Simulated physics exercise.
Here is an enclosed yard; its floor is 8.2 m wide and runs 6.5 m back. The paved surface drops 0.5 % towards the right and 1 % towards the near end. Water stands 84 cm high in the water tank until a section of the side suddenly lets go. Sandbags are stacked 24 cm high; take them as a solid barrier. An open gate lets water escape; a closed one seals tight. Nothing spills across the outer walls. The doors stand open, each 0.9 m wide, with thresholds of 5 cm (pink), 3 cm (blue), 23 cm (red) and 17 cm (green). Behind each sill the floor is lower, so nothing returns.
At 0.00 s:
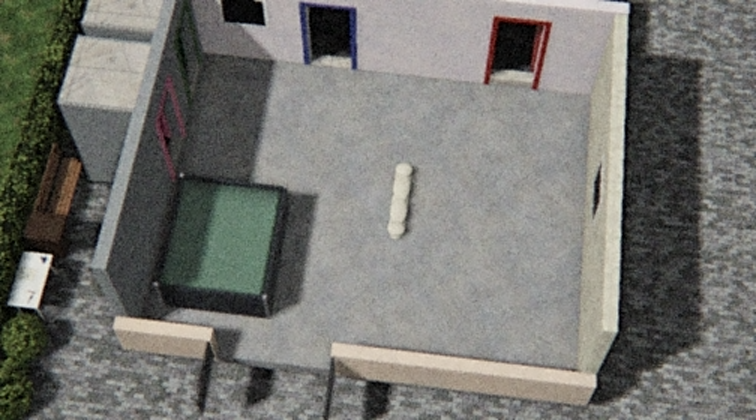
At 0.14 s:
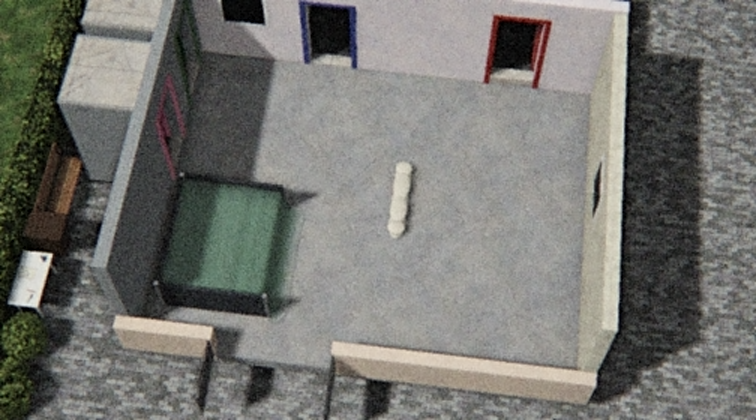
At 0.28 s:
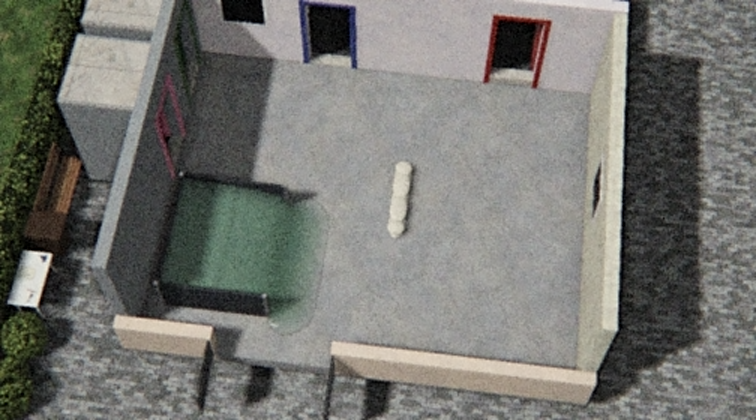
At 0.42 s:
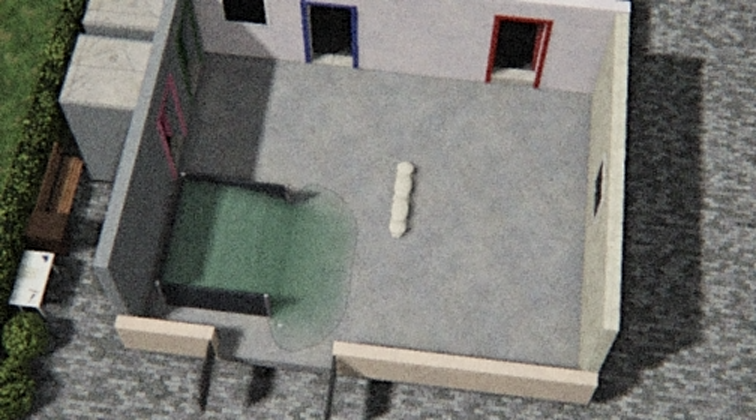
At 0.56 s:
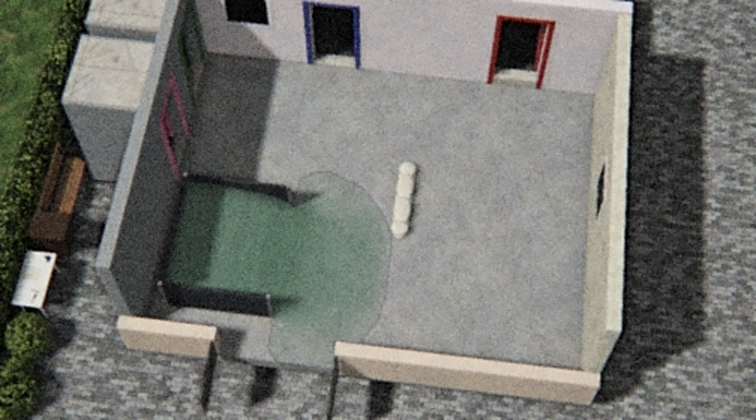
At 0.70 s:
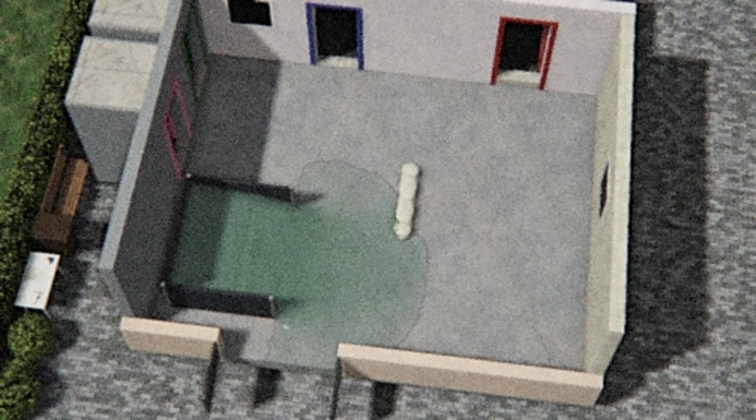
Green-tinted water poured out of the right side of a tank in a walled yard, spreading across the grey floor in a widening pool that reached the short row of pale sandbags and crept around its near end.
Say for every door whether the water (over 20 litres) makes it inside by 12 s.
Within that time: At the pink door it passes the limit; at the blue door it passes the limit; at the red door it keeps below the limit; at the green door it stays under the limit.
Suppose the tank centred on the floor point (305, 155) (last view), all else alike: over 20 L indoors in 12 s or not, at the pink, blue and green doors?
Against that limit: Pink below, blue below, green below.
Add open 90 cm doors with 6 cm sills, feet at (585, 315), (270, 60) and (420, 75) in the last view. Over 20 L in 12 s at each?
In that order: Above, below, over.
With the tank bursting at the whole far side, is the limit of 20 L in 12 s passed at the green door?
Against that limit: Green above.
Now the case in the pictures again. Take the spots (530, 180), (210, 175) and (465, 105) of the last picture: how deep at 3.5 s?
Roughly 2, 0 and 3 cm, in turn.
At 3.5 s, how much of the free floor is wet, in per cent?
About 65 per cent.
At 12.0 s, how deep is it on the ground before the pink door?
Some 11.0 cm.
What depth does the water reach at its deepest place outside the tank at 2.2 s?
Up to some 55 cm.
After 1.4 s water covers 40 % of the floor and is deepest (36 cm) near (391, 224); pink door not reached, blue door not reached, red door not reached, green door not reached.
After 2.2 s water covers 55 % of the floor and is deepest (55 cm) near (575, 387); pink door not reached, blue door not reached, red door not reached, green door not reached.
After 3.5 s water covers 65 % of the floor and is deepest (38 cm) near (566, 386); pink door not reached, blue door 8 cm at the sill, 4 L in, red door 4 cm at the sill, 0 L in, green door not reached.
After 7.0 s water covers 80 % of the floor and is deepest (18 cm) near (587, 167); pink door 2 cm at the sill, 0 L in, blue door 6 cm at the sill, 32 L in, red door 15 cm at the sill, 0 L in, green door 5 cm at the sill, 0 L in.
After 12.0 s water covers 95 % of the floor and is deepest (15 cm) near (144, 333); pink door 11 cm at the sill, 59 L in, blue door 4 cm at the sill, 54 L in, red door 5 cm at the sill, 0 L in, green door 7 cm at the sill, 0 L in.
